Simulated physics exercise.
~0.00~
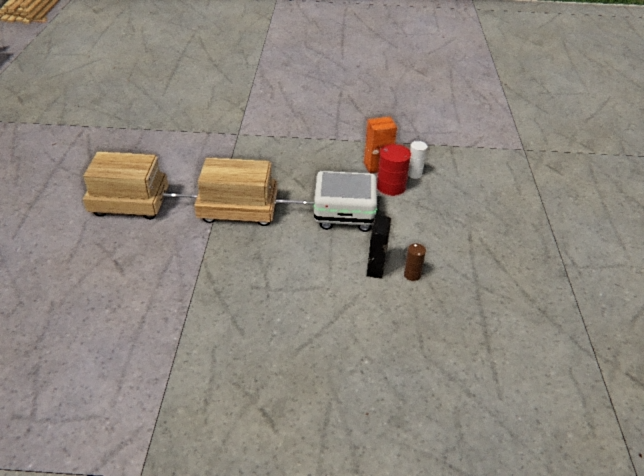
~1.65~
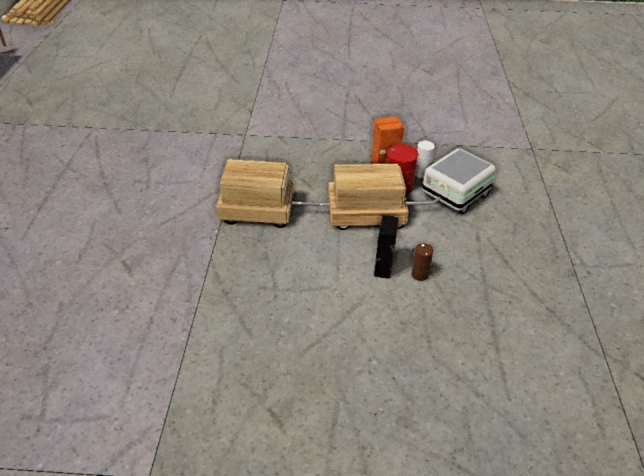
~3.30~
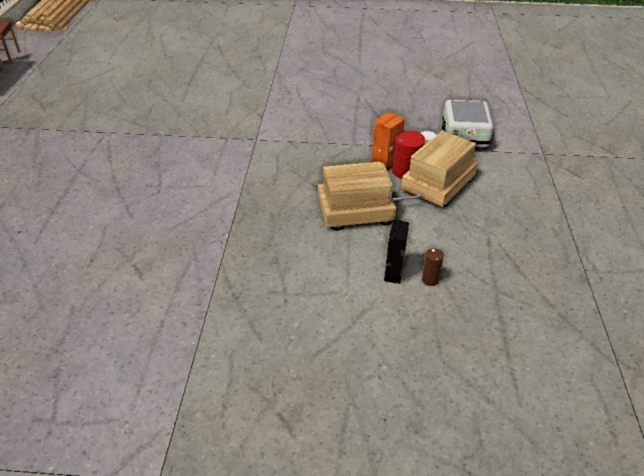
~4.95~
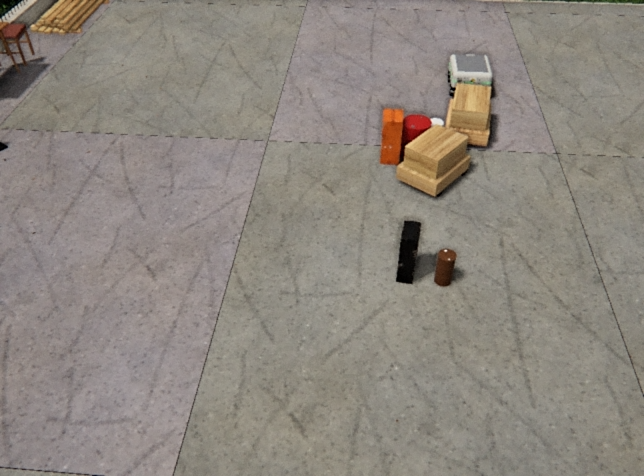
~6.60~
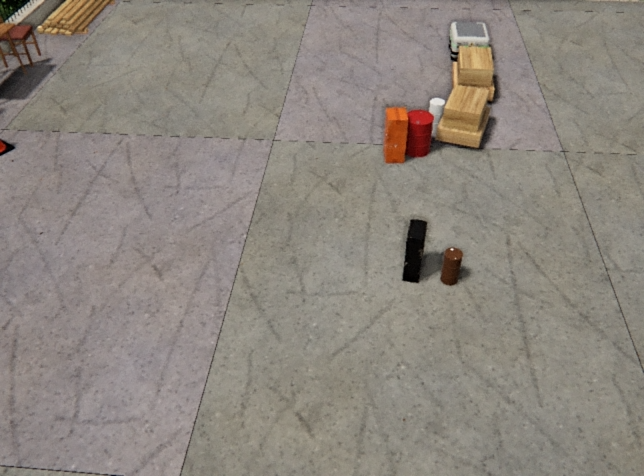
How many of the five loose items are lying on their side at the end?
None of them are lying on their side. The red drum, orange box, white canister, black box and brown canister all still stand upright.
White tug pulling two wooden carts rightward, turning away up the floor and shifting the red drum, orange box and white canister, all still upright.
